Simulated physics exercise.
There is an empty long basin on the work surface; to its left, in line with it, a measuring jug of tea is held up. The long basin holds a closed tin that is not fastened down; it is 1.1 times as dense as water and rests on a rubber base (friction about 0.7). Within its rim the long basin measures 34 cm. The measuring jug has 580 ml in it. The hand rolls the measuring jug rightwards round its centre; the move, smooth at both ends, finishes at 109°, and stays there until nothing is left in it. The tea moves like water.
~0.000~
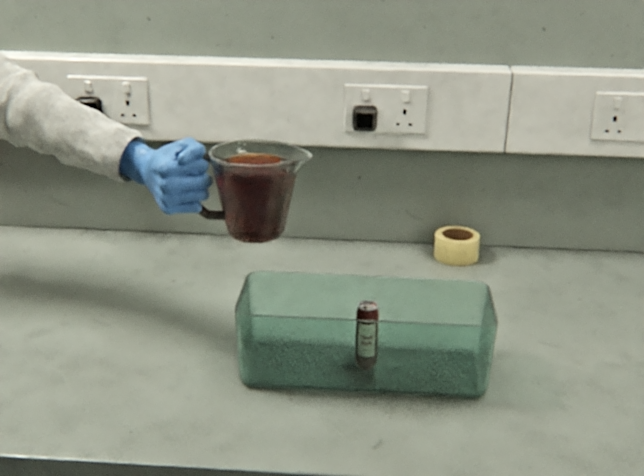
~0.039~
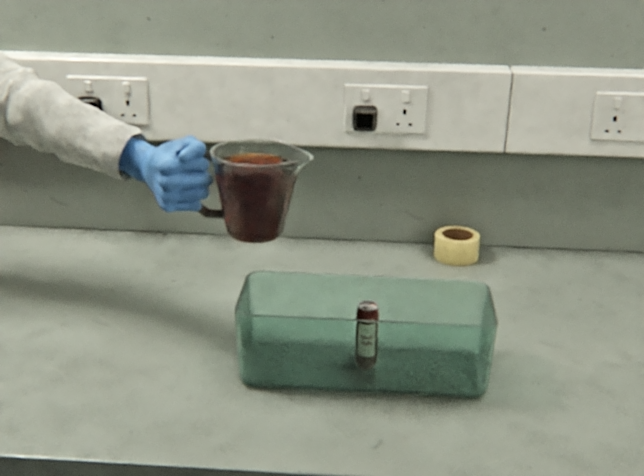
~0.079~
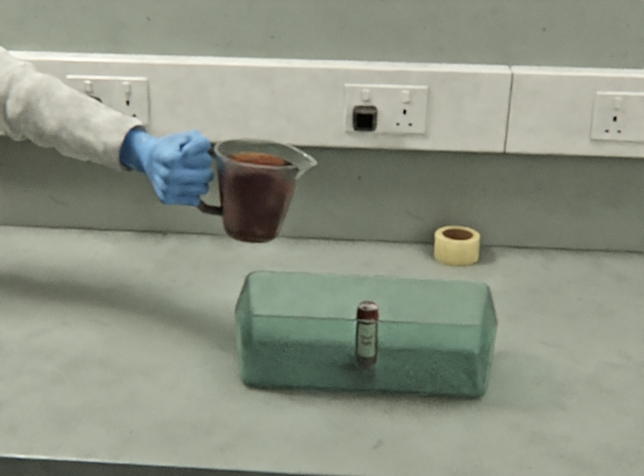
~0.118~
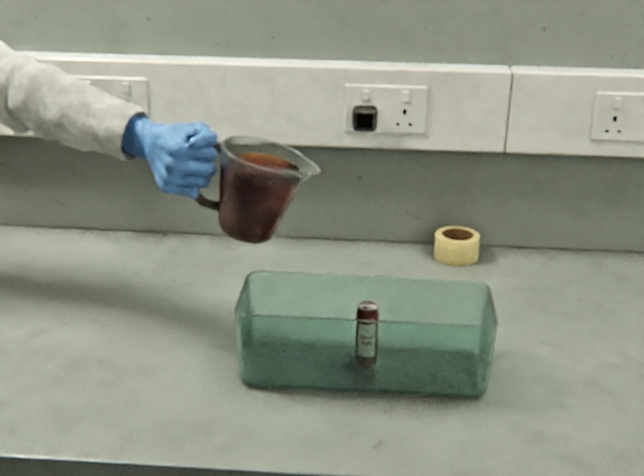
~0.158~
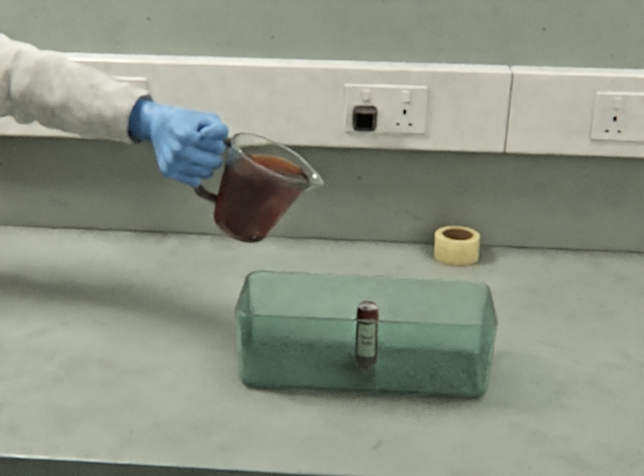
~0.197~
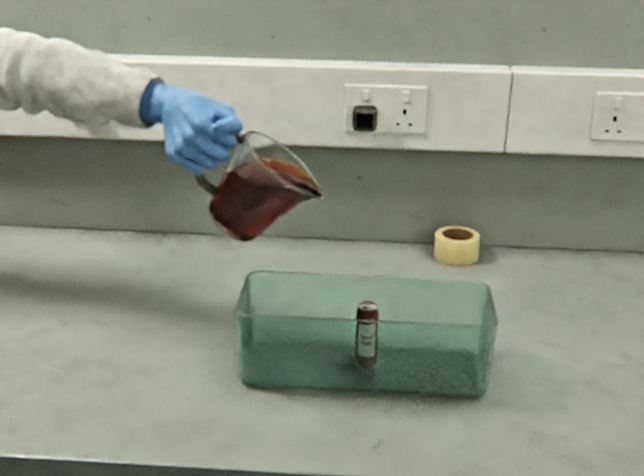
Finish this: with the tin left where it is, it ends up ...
It ends up knocked over.
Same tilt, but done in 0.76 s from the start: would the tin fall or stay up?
After the tilt, the tin has tipped over.
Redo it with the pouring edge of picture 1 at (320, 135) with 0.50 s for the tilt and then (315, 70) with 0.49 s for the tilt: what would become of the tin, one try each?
Run one: It tumbles. Run two: It tumbles.
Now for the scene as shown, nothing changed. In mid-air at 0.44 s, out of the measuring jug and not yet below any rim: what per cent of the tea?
About 30 per cent.
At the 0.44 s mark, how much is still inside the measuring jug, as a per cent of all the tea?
Some 34 per cent.
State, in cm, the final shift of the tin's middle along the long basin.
Looks like roughly 8.0 cm in total.
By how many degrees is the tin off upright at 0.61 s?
It tilts roughly 20° from upright.
By 0.44 s the tilt is 106° and 34 per cent is still to pour; the tin stands where it began.
By 0.61 s the tilt is 109° and 4 per cent is still to pour; the tin leans 19°.
By 0.79 s the tilt is 109° and 0 per cent is still to pour; the tin lies on its side.
By 0.99 s the tilt is 109° and 0 per cent is still to pour; the tin lies on its side.
At rest the tin lies on its side.
